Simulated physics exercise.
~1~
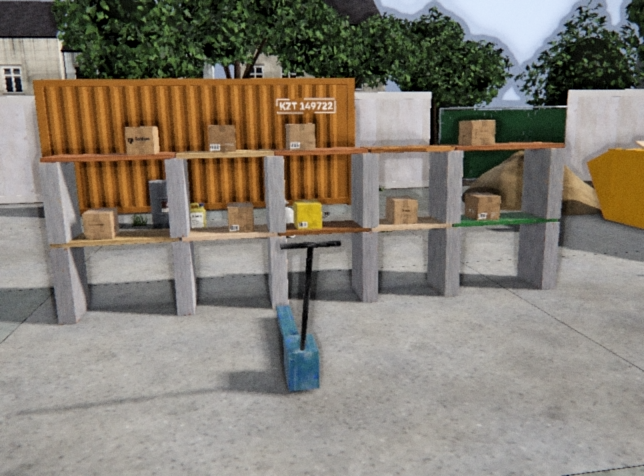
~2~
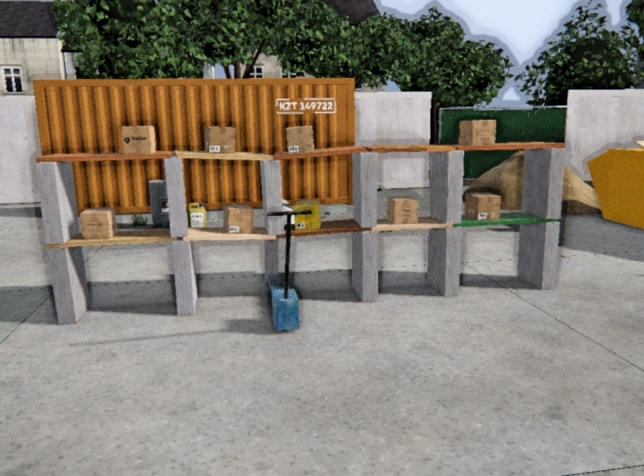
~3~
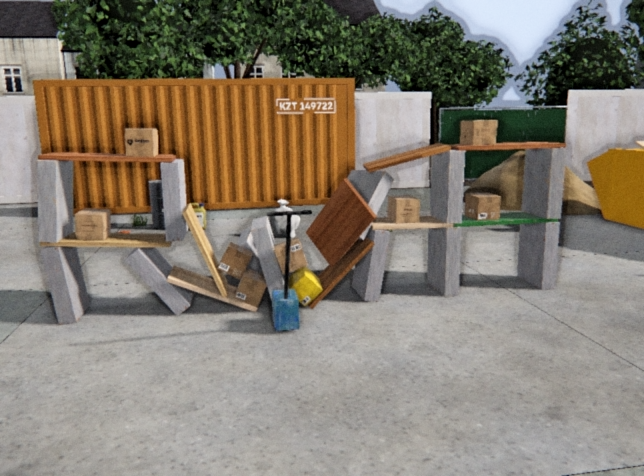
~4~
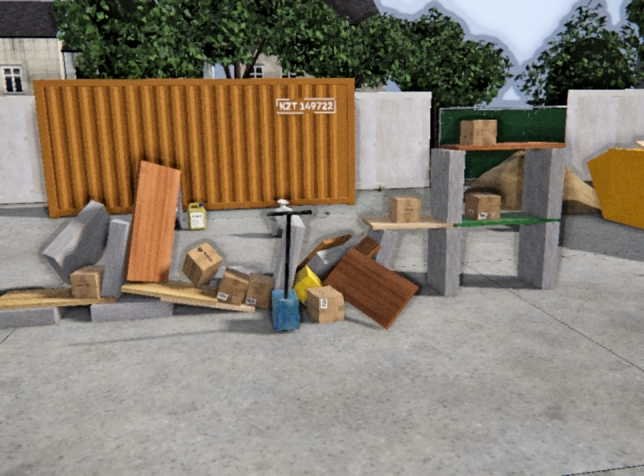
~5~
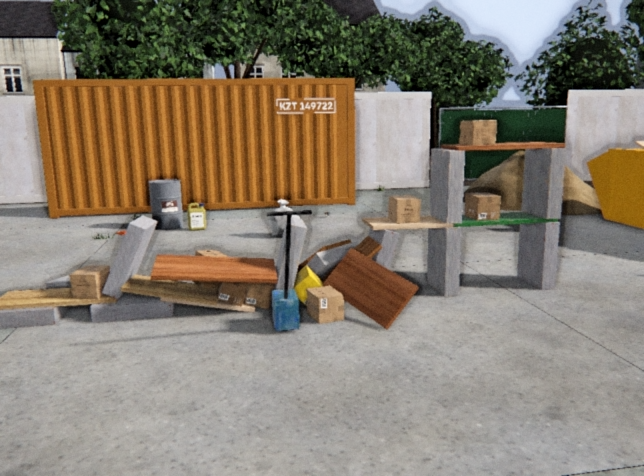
A blue jack knocks into makeshift shelves, toppling the left and middle while the right stands.
